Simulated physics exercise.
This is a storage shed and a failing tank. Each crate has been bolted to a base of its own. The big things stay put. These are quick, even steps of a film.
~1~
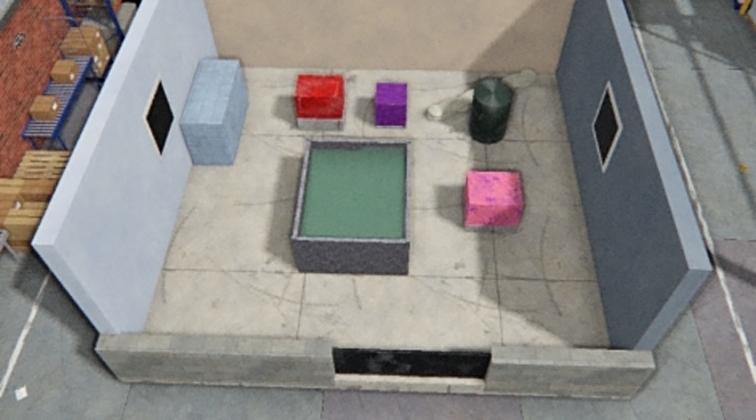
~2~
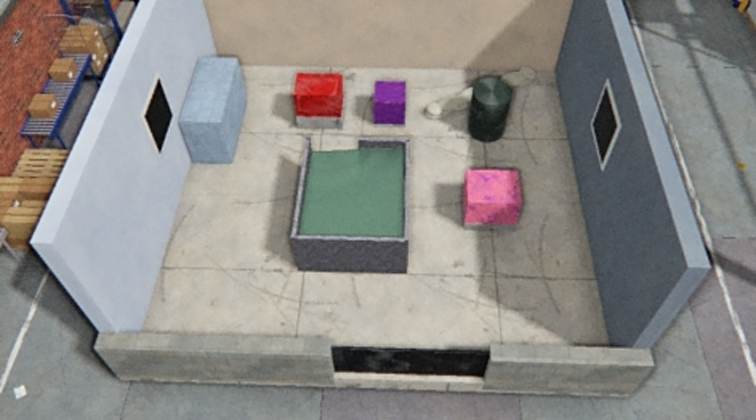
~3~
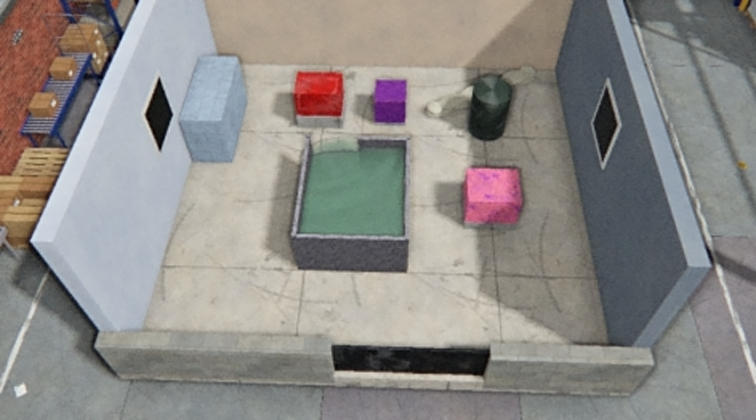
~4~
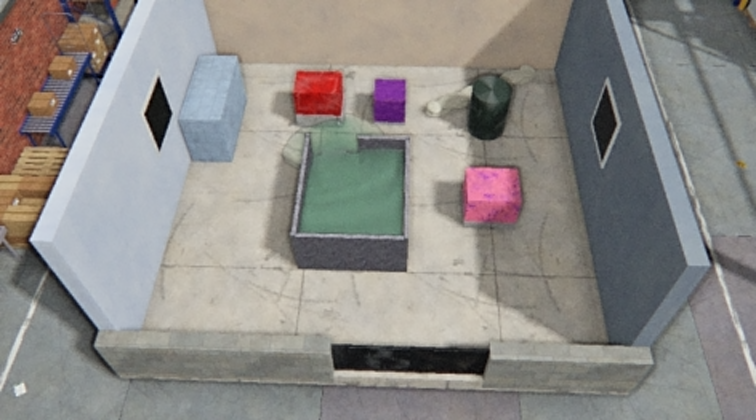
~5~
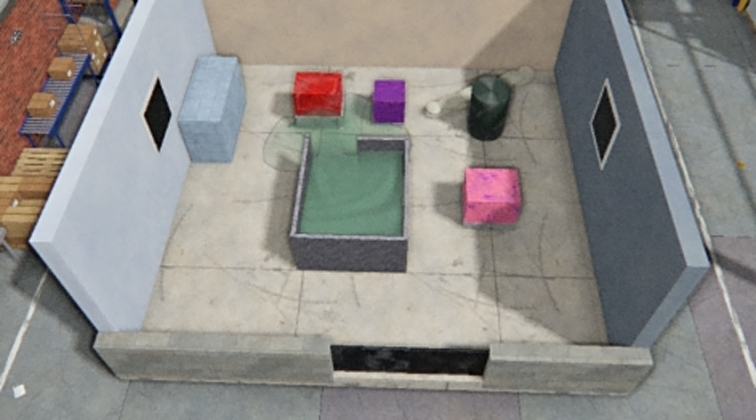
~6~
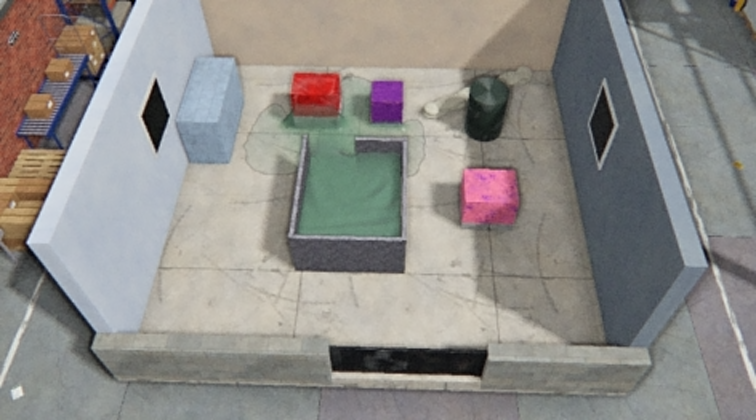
A gray tank of green water opens at its far side and water spreads across the floor.
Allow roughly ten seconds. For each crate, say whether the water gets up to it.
Red crate: Yes; purple crate: Yes; pink crate: No.
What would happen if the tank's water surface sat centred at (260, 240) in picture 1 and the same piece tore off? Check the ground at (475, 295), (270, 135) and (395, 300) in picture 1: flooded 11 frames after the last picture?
In turn: Clear, under water, dry.
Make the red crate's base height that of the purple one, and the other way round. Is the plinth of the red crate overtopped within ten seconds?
My guess is that the red one is inundated.
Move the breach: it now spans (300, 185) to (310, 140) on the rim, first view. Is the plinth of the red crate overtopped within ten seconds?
Taking them one by one, the red crate stays clear.
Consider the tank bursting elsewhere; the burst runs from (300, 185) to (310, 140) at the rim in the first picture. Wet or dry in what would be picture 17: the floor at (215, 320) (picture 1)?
Logged for the spot: In a puddle.
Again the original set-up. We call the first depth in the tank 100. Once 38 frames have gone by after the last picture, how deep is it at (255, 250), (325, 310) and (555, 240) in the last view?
Approx. values, in order: 2 %, 2 %, 4 %.
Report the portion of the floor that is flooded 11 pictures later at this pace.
It works out to about 35 in a hundred.
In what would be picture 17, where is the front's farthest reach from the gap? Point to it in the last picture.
The farthest point of the front sits at (517, 74).
A moment on, water covers 15 % of the floor; the red crate water round its plinth, the purple crate water round its plinth, the pink crate not reached.
Next, water covers 35 % of the floor; the red crate water round its plinth, the purple crate water round its plinth, the pink crate not reached.
Then, water covers 60 % of the floor; the red crate water round its plinth, the purple crate water round its plinth, the pink crate water round its plinth.
Later, water covers 80 % of the floor; the red crate water round its plinth, the purple crate water round its plinth, the pink crate water round its plinth.
In the end, water covers 95 % of the floor; the red crate was topped, the purple crate was topped, the pink crate stayed above the water.
